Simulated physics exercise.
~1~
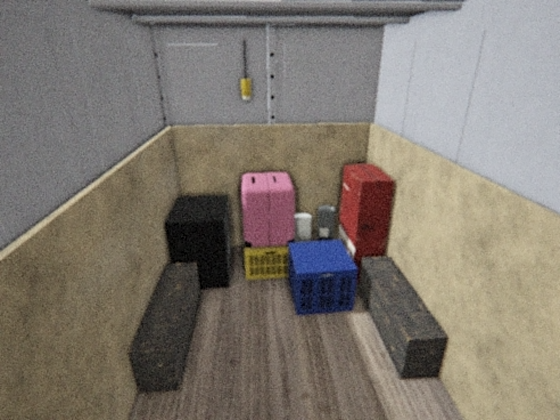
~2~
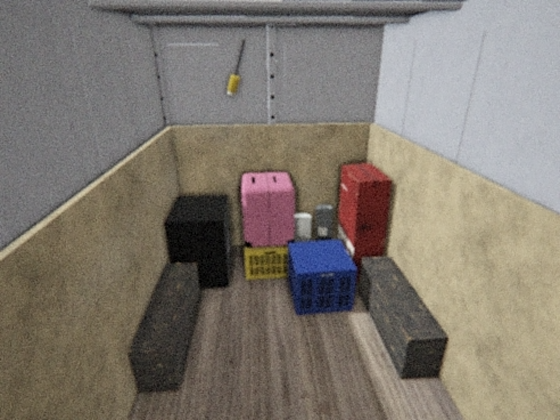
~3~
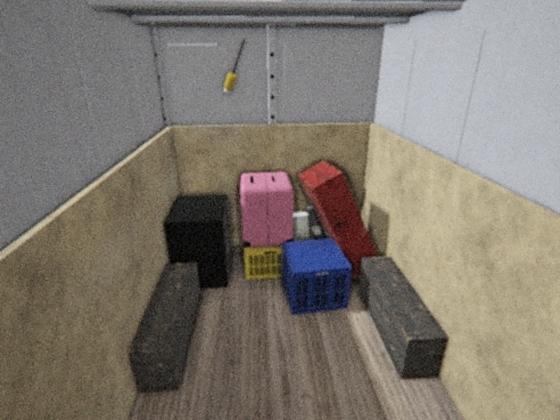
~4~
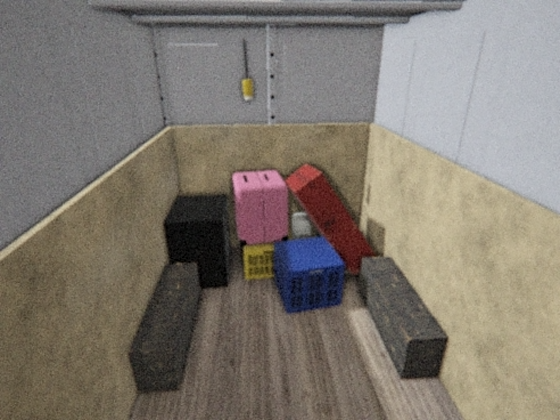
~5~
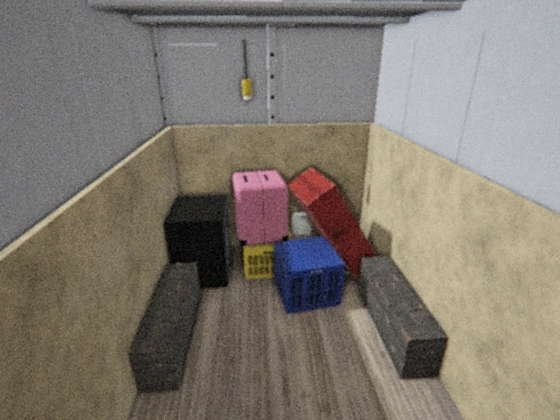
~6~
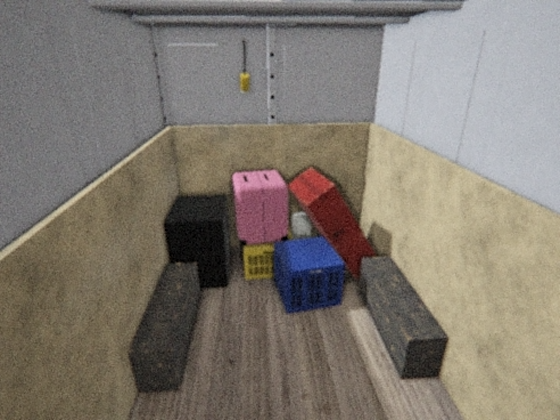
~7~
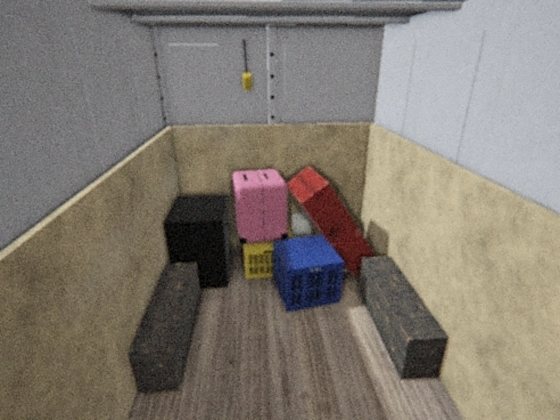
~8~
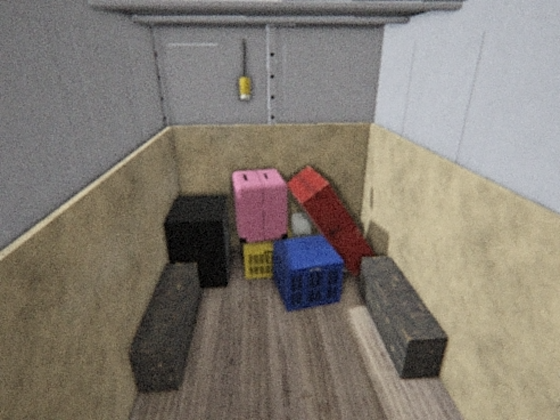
A tall red box in a van's load bay tips to the left and comes to rest leaning at a steep angle, while the blue crate and pink case shift slightly left; the black appliance and yellow crate stay put, and the red box remains tilted, not flat.
